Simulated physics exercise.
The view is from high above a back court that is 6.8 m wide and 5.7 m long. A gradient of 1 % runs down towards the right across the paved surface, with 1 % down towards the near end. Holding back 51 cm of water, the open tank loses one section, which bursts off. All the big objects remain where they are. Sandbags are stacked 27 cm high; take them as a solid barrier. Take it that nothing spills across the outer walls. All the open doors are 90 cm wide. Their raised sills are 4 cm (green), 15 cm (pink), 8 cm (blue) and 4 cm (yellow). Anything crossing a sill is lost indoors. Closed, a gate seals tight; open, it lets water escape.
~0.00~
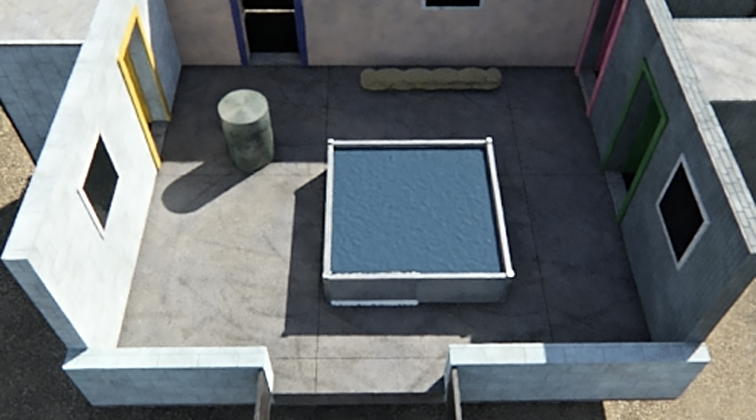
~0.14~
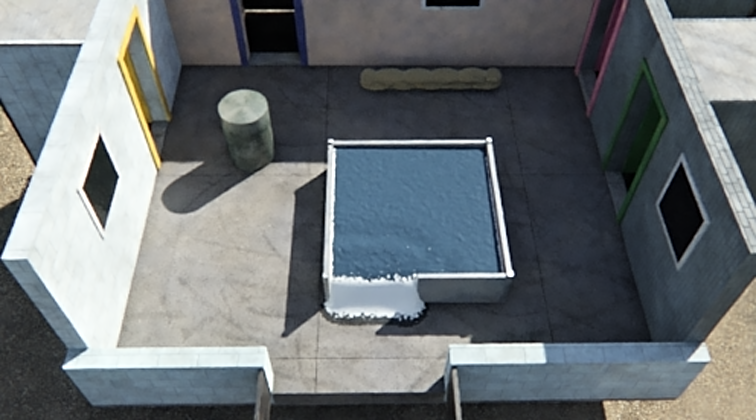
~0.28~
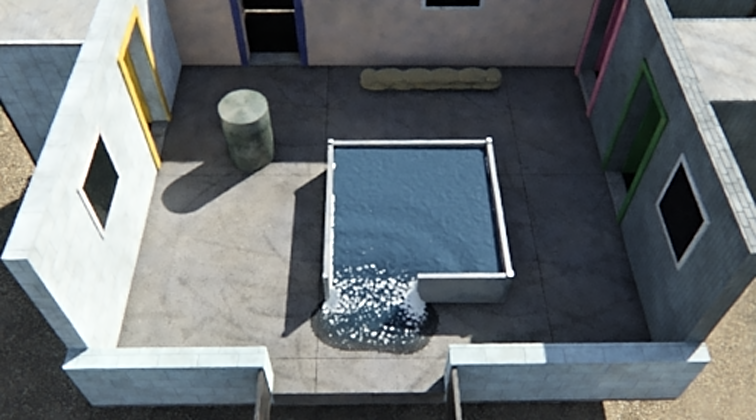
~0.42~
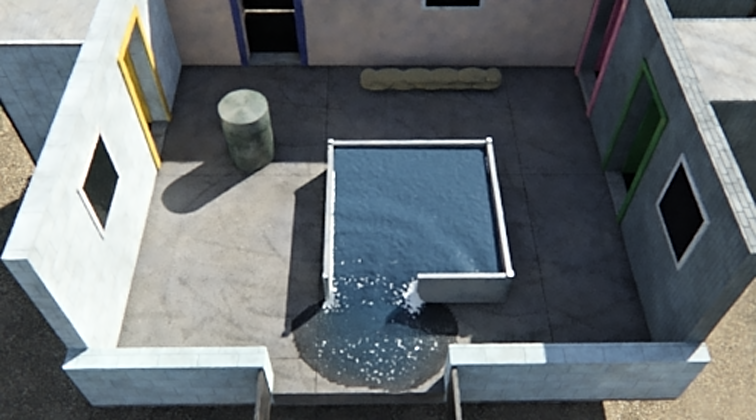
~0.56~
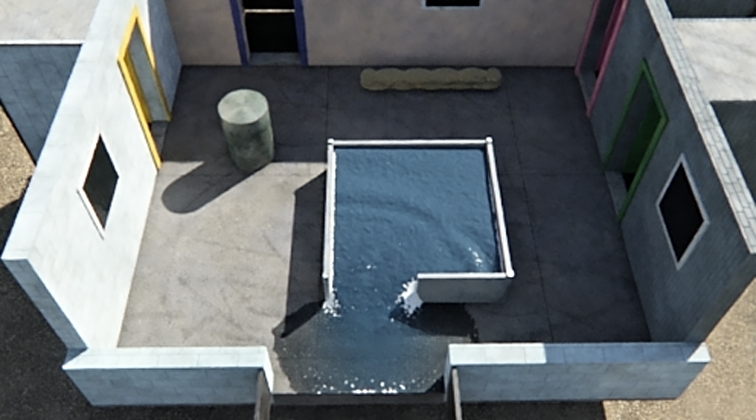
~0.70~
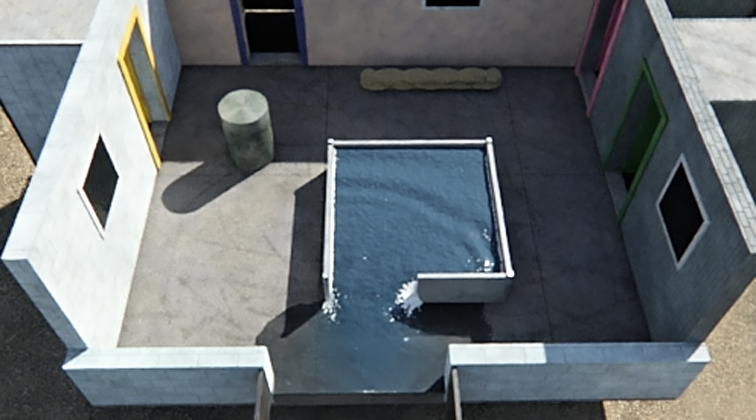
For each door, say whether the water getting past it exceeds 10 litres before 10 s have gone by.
By that time: The green door stays at or below 10 litres; the pink door stays at or below 10 litres; the blue door stays at or below 10 litres; the yellow door stays at or below 10 litres.
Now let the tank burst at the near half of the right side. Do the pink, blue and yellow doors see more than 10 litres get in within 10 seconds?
Then: Pink short of it, blue short of it, yellow short of it.
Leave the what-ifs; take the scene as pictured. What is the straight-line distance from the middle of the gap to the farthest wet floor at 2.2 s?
3.4 m.
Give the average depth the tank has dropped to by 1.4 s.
The mean depth is around 39 cm.
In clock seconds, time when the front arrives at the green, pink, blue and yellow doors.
Green not within the 10 s, pink not within the 10 s, blue not within the 10 s, yellow not within the 10 s.
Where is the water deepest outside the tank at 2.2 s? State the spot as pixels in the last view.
Location: Approx. (361, 309).
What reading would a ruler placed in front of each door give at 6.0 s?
You'd get green at 0 cm, pink at 0 cm, blue at 0 cm, and yellow at 0 cm.
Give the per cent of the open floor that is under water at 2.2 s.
Wet share: Near 15 percent.
After 1.4 s water covers 10 % of the floor and is deepest (31 cm) near (361, 309); green door not reached, pink door not reached, blue door not reached, yellow door not reached.
After 2.2 s water covers 15 % of the floor and is deepest (26 cm) near (361, 309); green door not reached, pink door not reached, blue door not reached, yellow door not reached.
After 3.5 s water covers 15 % of the floor and is deepest (18 cm) near (361, 309); green door not reached, pink door not reached, blue door not reached, yellow door not reached.
After 6.0 s water covers 20 % of the floor and is deepest (12 cm) near (361, 309); green door not reached, pink door not reached, blue door not reached, yellow door not reached.
After 10.0 s water covers 25 % of the floor and is deepest (8 cm) near (361, 309); green door not reached, pink door not reached, blue door not reached, yellow door not reached.
